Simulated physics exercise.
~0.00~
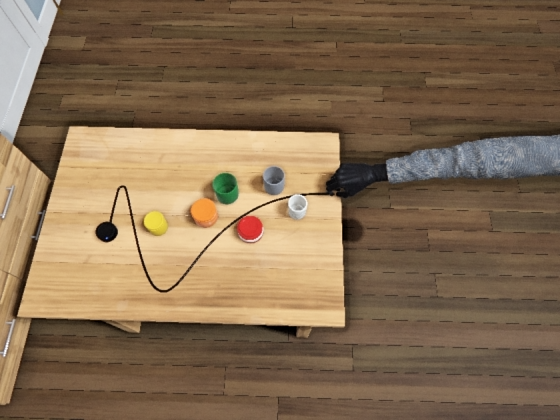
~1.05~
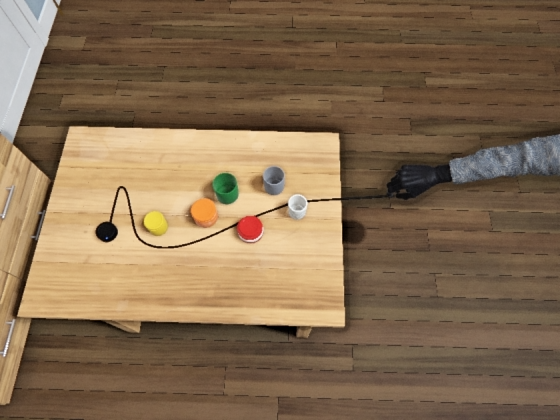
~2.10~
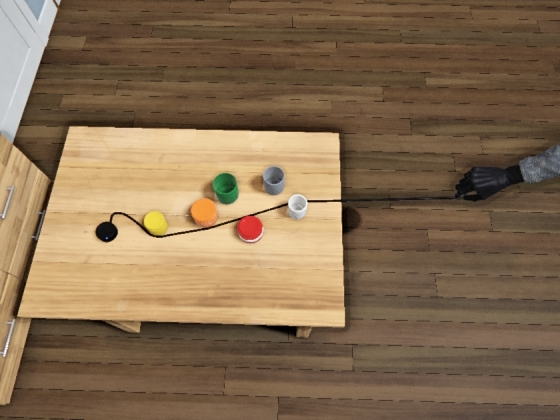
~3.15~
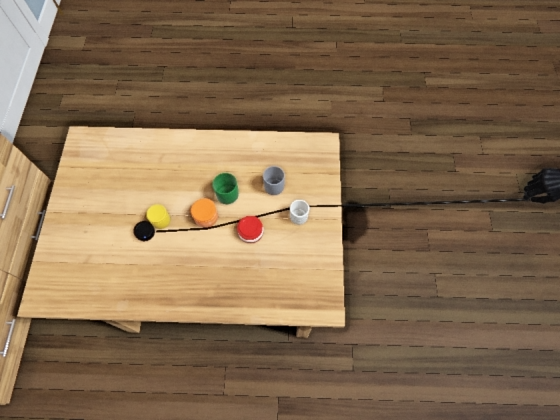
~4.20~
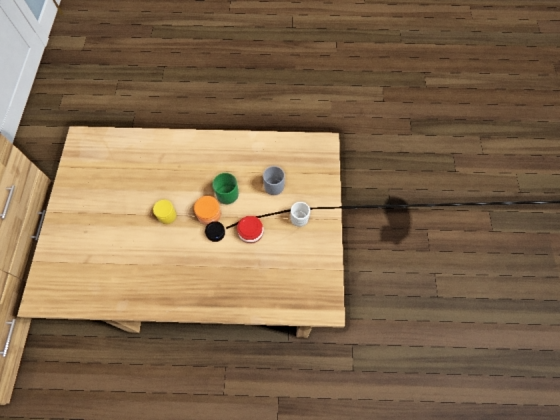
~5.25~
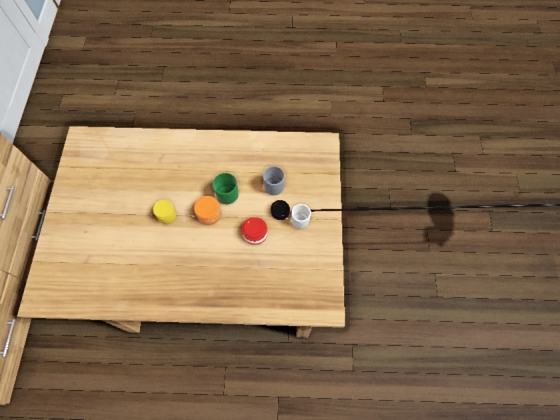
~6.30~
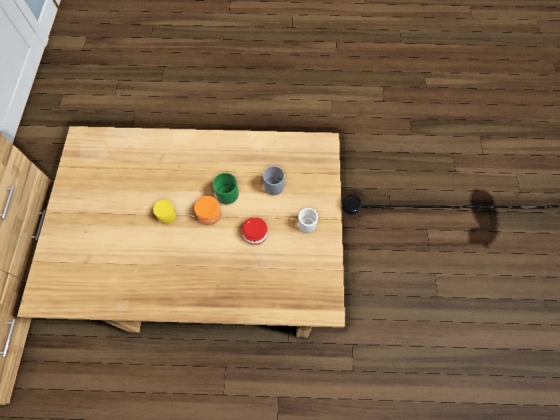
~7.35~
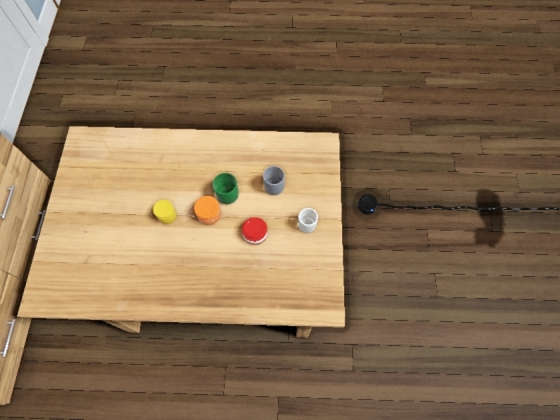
On a wooden table, a gloved hand pulls a cabled black puck rightwards off the edge, nudging containers.
